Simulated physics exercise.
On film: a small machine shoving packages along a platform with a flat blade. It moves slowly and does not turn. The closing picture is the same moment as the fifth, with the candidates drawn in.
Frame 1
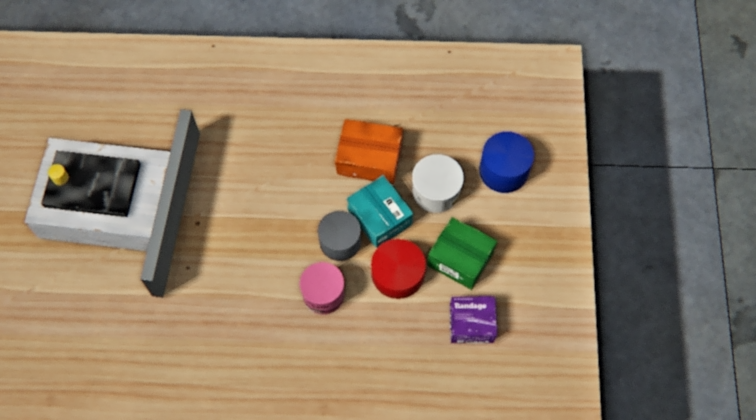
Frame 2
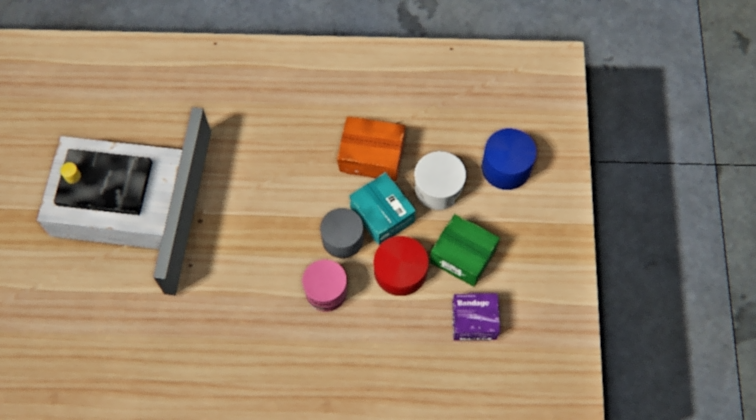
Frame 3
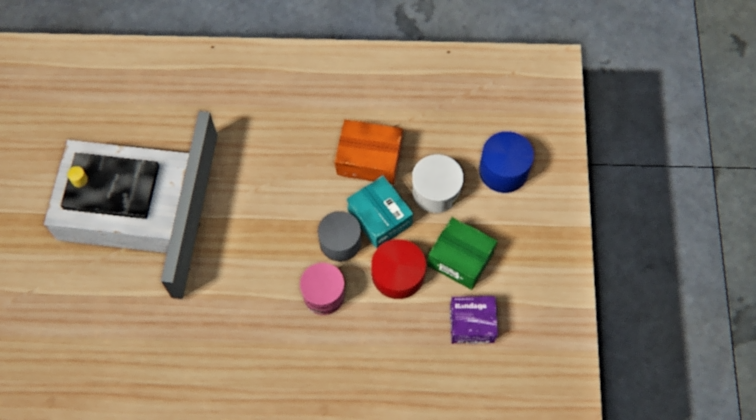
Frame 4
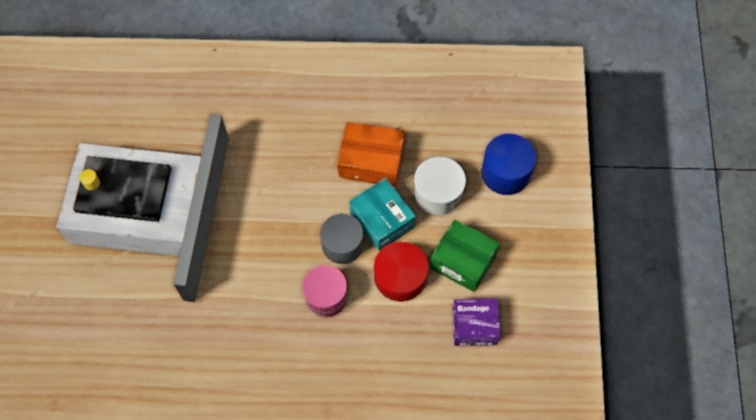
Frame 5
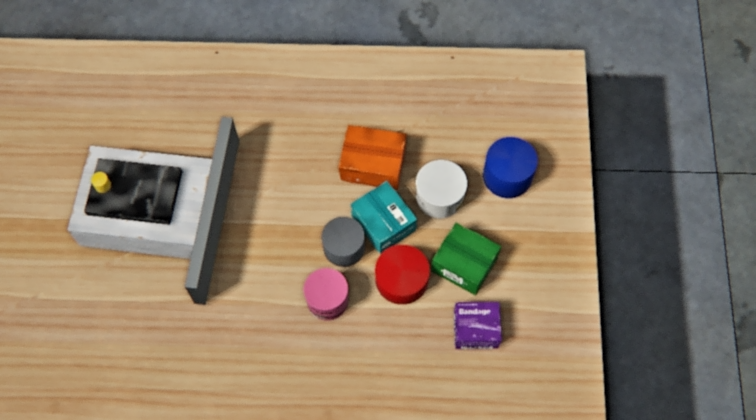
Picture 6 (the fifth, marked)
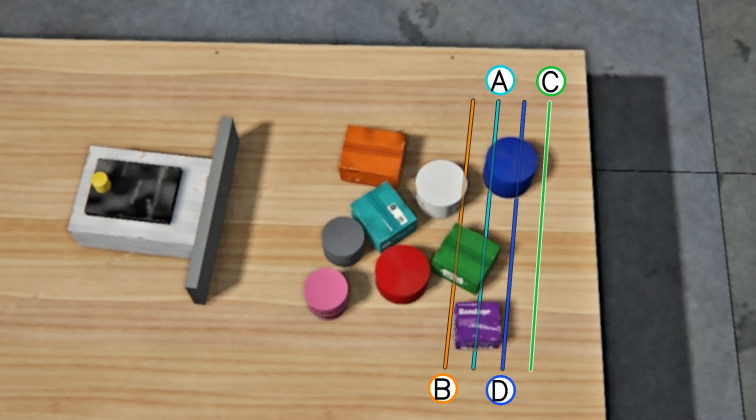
On a wooden platform, a small machine with a flat grey blade crept slowly to the right toward a cluster of colourful canisters and parcels, which stayed where they were, still untouched.
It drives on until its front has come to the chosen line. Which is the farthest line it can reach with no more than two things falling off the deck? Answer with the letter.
D.
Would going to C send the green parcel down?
Yes.
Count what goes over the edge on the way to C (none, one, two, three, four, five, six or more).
By then, three.
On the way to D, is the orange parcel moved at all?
Yes.
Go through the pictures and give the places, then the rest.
The first picture shows grey canister (340, 235); red canister (398, 269); blue canister (506, 163).
The second picture shows robot (110, 182); orange parcel (372, 149).
The third picture shows robot (117, 185); green parcel (462, 254).
The fourth picture shows robot (129, 189); pink pail (326, 292).
The fifth picture shows robot (140, 191); grey canister (344, 241); red canister (402, 275); blue canister (510, 168).
On the marked copy, A at (487, 227); B at (460, 227); C at (541, 229); D at (514, 228).
Following D. Soon after the start, robot (249, 194); pink pail (336, 296); blue canister (510, 168).
Later, robot (359, 197); blue canister (537, 156); white pail (520, 199).
In the end, robot (442, 199); blue canister over the edge; white pail over the edge; two fallen.
As for the rest, A is within the limit but short; B is within the limit but short; C drops three.
